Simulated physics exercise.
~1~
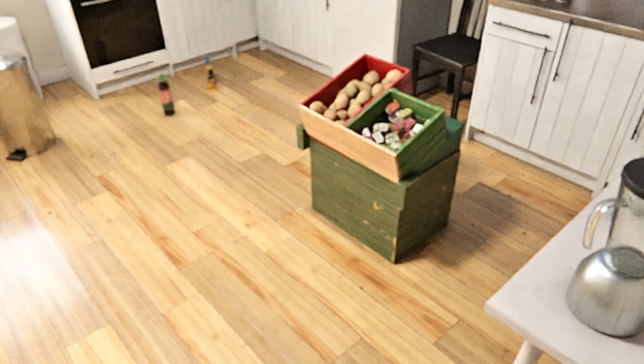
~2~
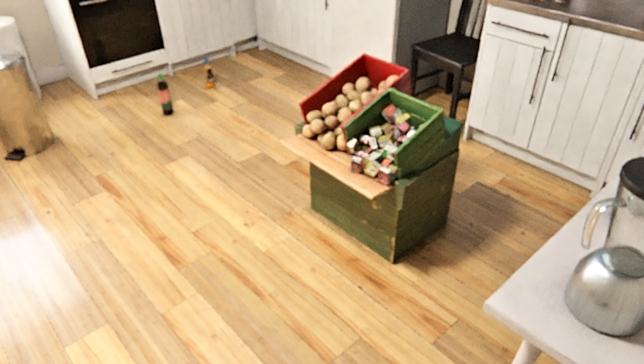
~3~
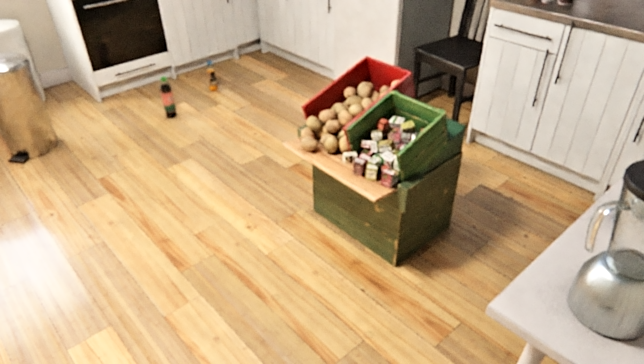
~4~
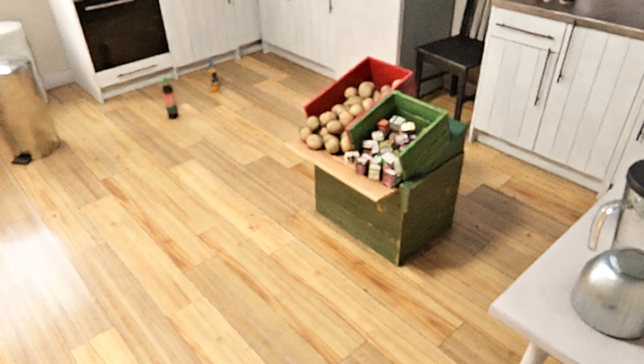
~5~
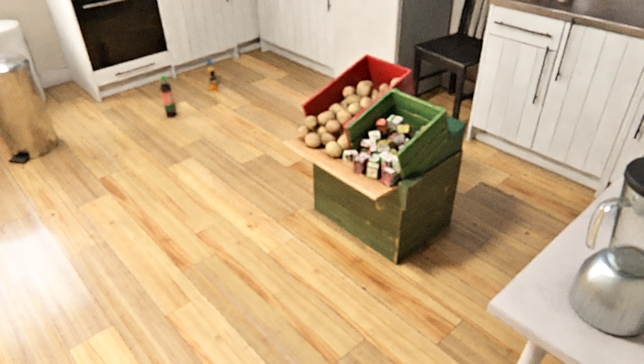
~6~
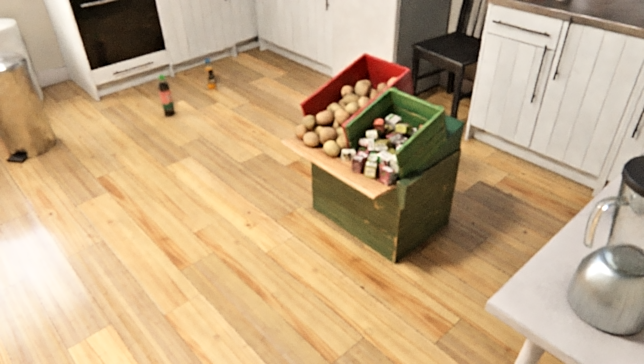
A kitchen with a pale plank floor and white cupboards is seen from above, the view swaying slightly. Near the middle, a red hopper of potatoes and a green hopper of small cartons sit side by side on a green box, sloping down to the left behind a raised wooden flap. A black chair stands behind them, and a metal jug rests on a white table at lower right. The flap drops open, and the potatoes and cartons slide forward onto it. They bunch up there and settle, with none falling to the floor.
